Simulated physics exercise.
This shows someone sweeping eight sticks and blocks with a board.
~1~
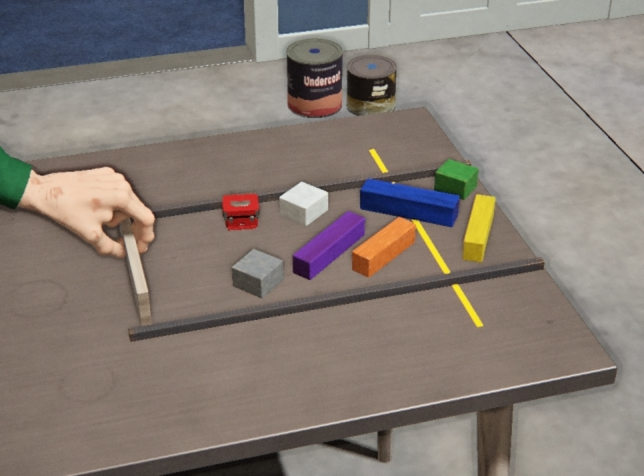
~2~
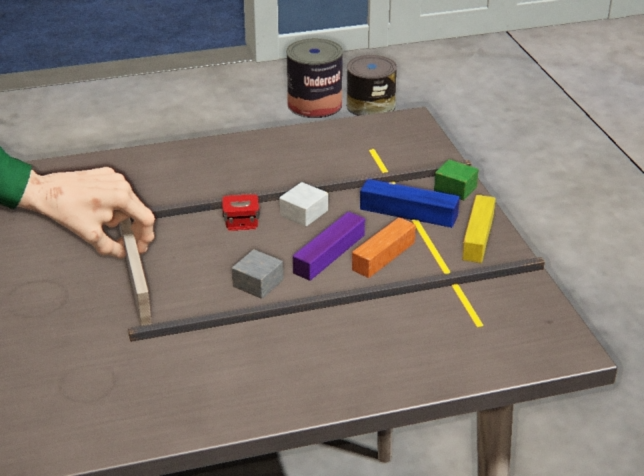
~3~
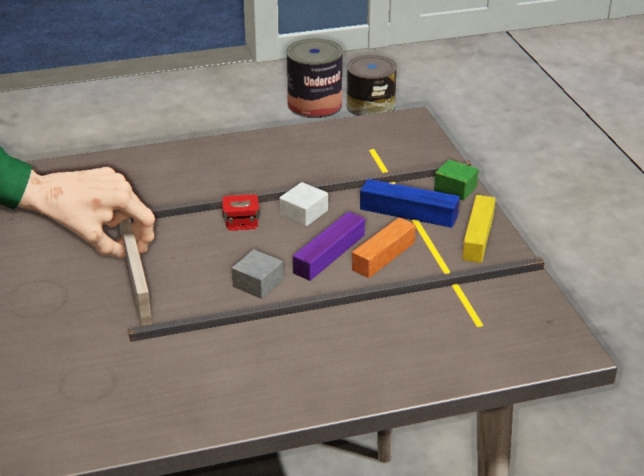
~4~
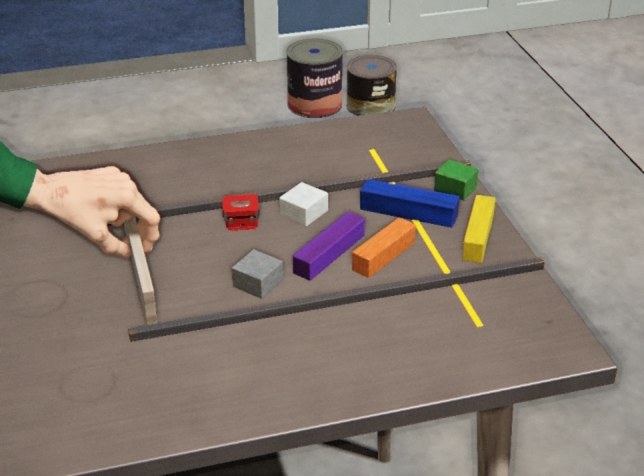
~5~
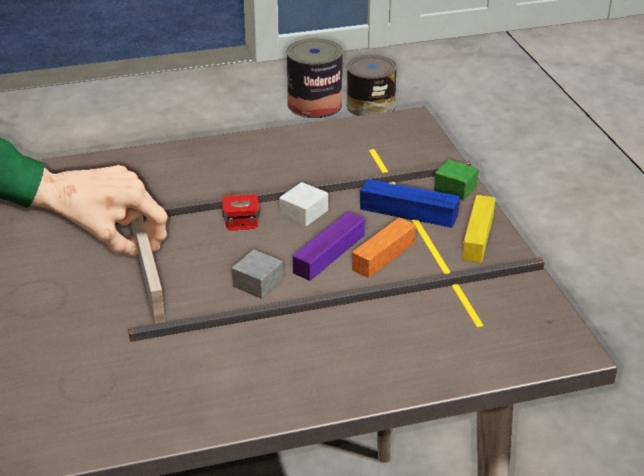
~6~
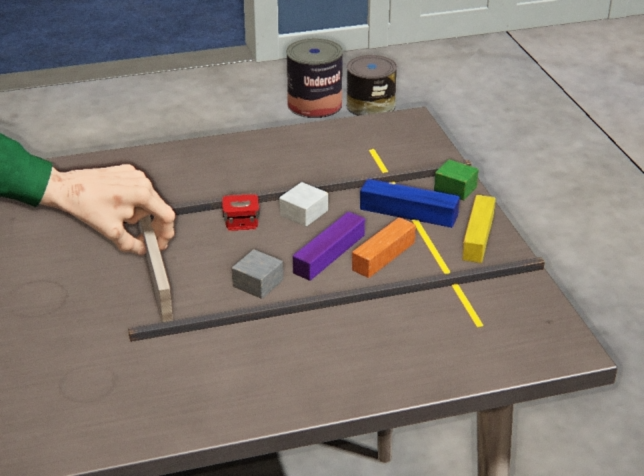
A hand in a green sleeve holding a board upright on a table, edging it slightly right toward scattered coloured blocks.
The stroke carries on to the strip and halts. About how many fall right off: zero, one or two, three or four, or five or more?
The number that fall off is one or two.
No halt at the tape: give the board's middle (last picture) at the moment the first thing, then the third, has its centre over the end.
Near (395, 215) and (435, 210).
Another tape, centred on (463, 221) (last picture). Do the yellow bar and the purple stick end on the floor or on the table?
The yellow bar goes over; the purple stick does not fall.
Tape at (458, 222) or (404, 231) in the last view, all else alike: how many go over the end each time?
In that order 4 and 1.
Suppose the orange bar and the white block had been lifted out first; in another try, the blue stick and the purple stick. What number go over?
The counts: 0 and 0.
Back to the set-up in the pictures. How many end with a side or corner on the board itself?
It touches 3.
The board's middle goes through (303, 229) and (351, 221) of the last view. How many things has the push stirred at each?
First 6, then 7.
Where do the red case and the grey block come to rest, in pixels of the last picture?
First (414, 183), then (459, 252).
Soon after, none off yet; green block at rest near (456, 180); yellow bar at rest near (479, 228); blue stick at rest near (409, 203).
In the end, the number that fall off is one or two; gone, yellow bar and green block.
